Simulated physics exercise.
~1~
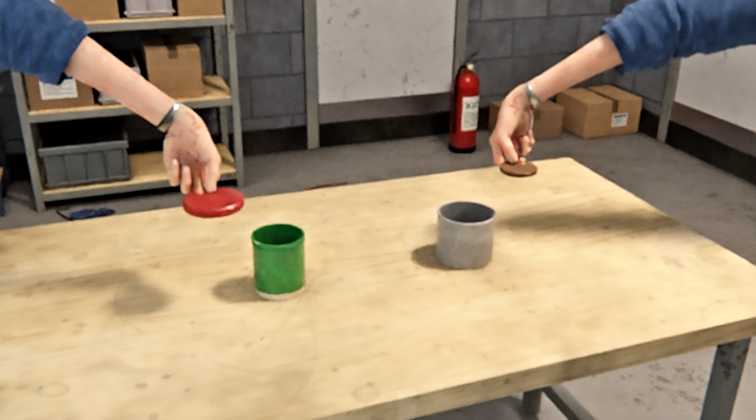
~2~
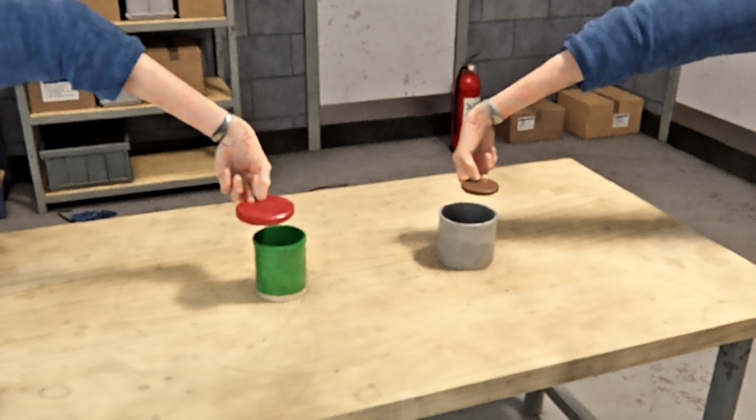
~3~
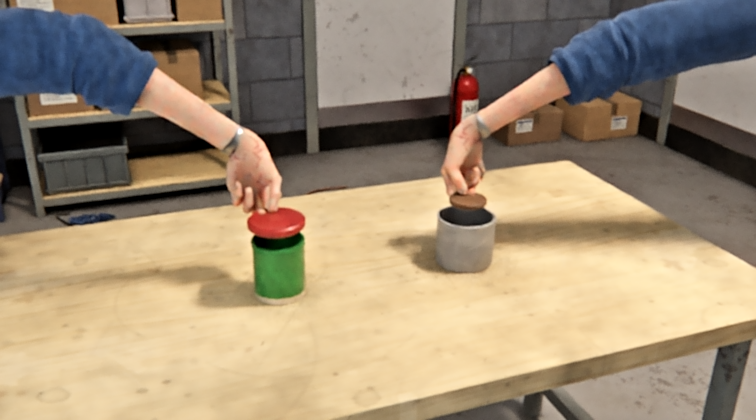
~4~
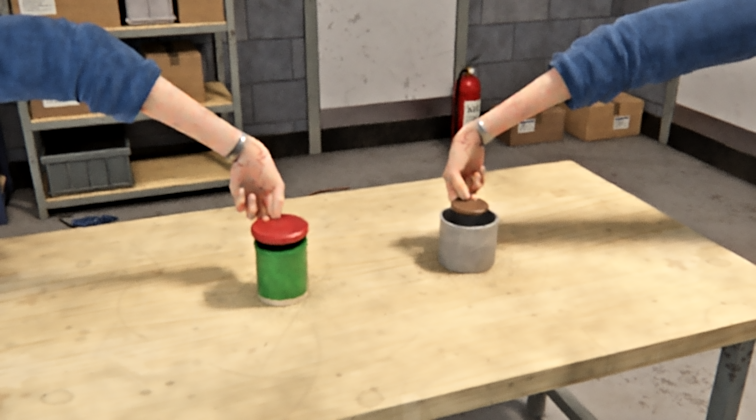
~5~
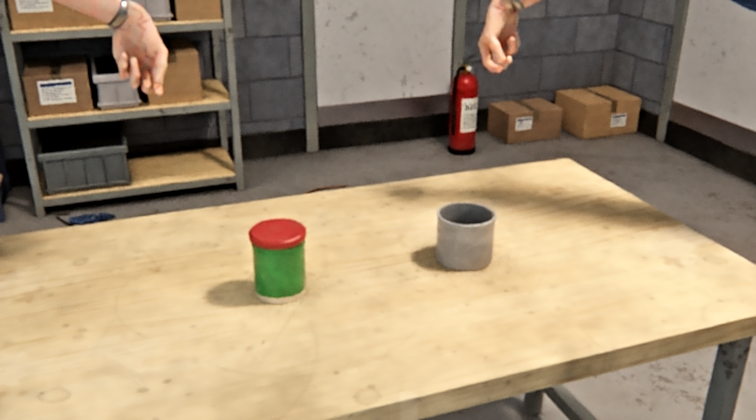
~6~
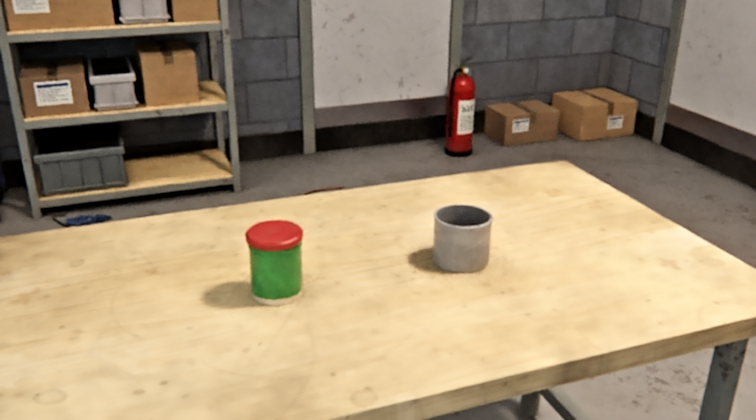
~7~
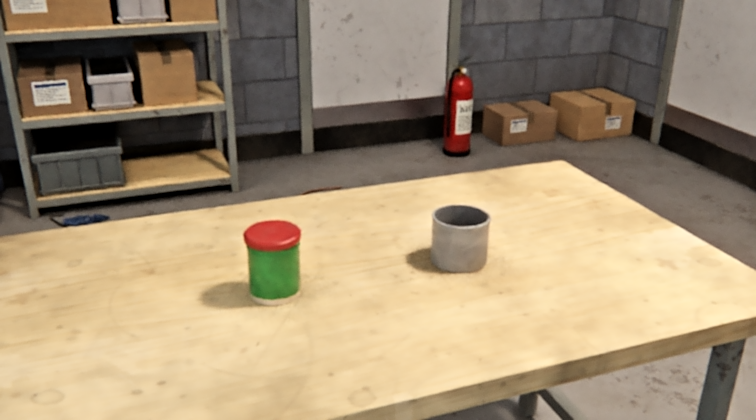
Two hands lowered a red disc over a green jar and a smaller brown disc over a grey beaker, then let go and drew away. The red one stayed on the jar's rim like a lid, while the brown one dropped inside the beaker.
